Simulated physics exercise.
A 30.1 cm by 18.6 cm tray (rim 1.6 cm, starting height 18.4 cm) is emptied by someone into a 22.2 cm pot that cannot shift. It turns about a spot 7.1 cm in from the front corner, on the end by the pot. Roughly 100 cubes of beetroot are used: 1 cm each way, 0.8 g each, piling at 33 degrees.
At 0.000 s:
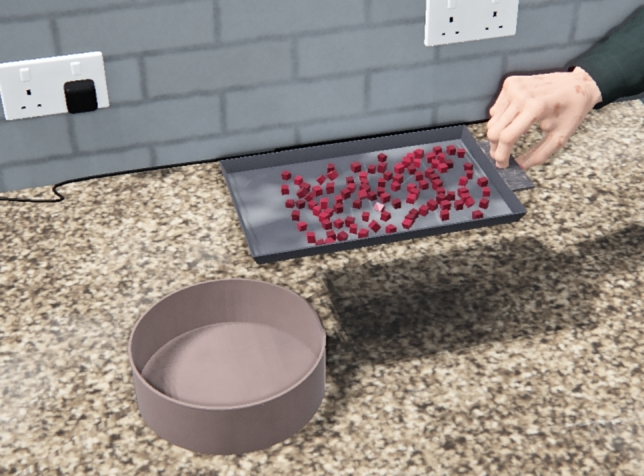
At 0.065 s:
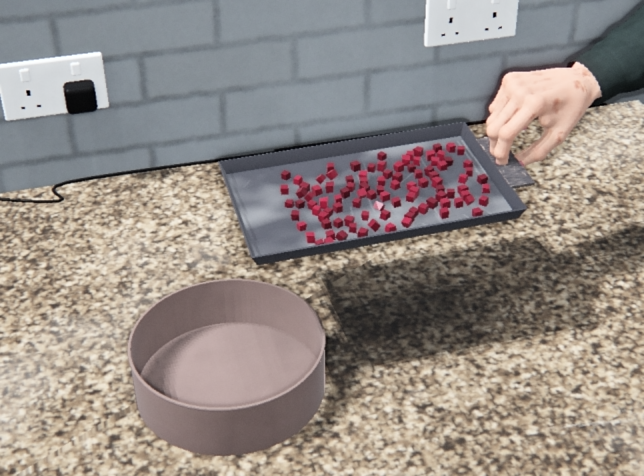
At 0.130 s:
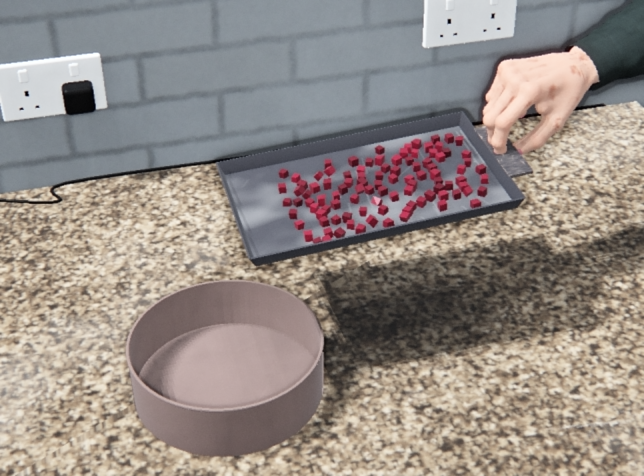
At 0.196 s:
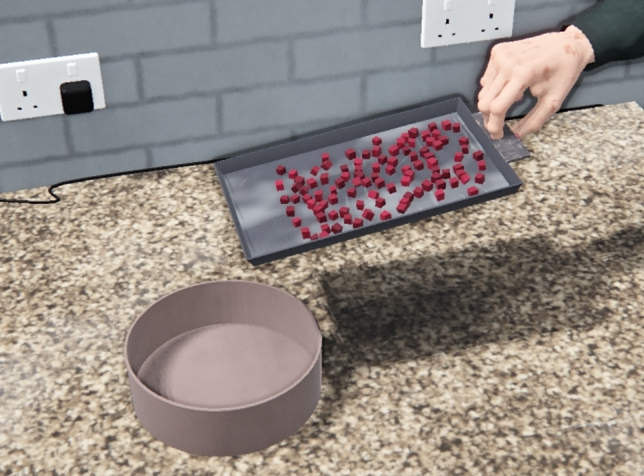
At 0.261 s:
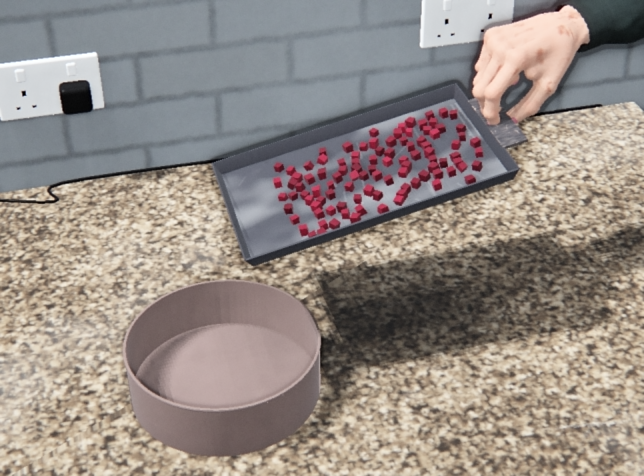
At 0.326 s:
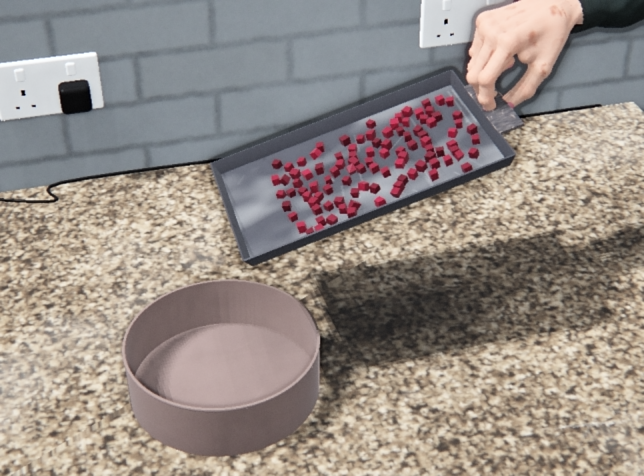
A grey tray scattered with small dark red cubes tilted gradually as a hand raised its right end, leaving the left end low near an empty round pot on the speckled counter.
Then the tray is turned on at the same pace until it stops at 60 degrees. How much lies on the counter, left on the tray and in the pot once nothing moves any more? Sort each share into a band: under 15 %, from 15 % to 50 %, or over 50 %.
Counter: From 15 % to 50 %; tray: From 15 % to 50 %; pot: From 15 % to 50 %.
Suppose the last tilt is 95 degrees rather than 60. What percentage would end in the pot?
70 per cent.
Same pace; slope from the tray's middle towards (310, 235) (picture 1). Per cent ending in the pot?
About 70 per cent.
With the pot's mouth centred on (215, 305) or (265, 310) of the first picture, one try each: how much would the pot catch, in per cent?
Close to 50 in a hundred, then close to 20 in a hundred.
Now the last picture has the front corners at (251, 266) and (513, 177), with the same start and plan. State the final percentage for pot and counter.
Pot 55, counter 5.
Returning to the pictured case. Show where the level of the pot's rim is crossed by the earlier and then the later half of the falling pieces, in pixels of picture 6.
Roughly (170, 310) to begin with, later roughly (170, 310).
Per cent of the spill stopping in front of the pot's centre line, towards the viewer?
10 %.
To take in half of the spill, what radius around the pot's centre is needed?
About 36 centimetres.
Then, at 0.70 s, tilt 37 degrees; the tray holds 100 %, the pot 0 %.
After 0.94 s, tilt 51 degrees; the tray holds 90 %, the pot 0 %.
Then, at 1.30 s, tilt 60 degrees; the tray holds 40 %, the pot 35 %.
At rest (2.5 s), counter 25 %, tray 40 %, pot 35 %.
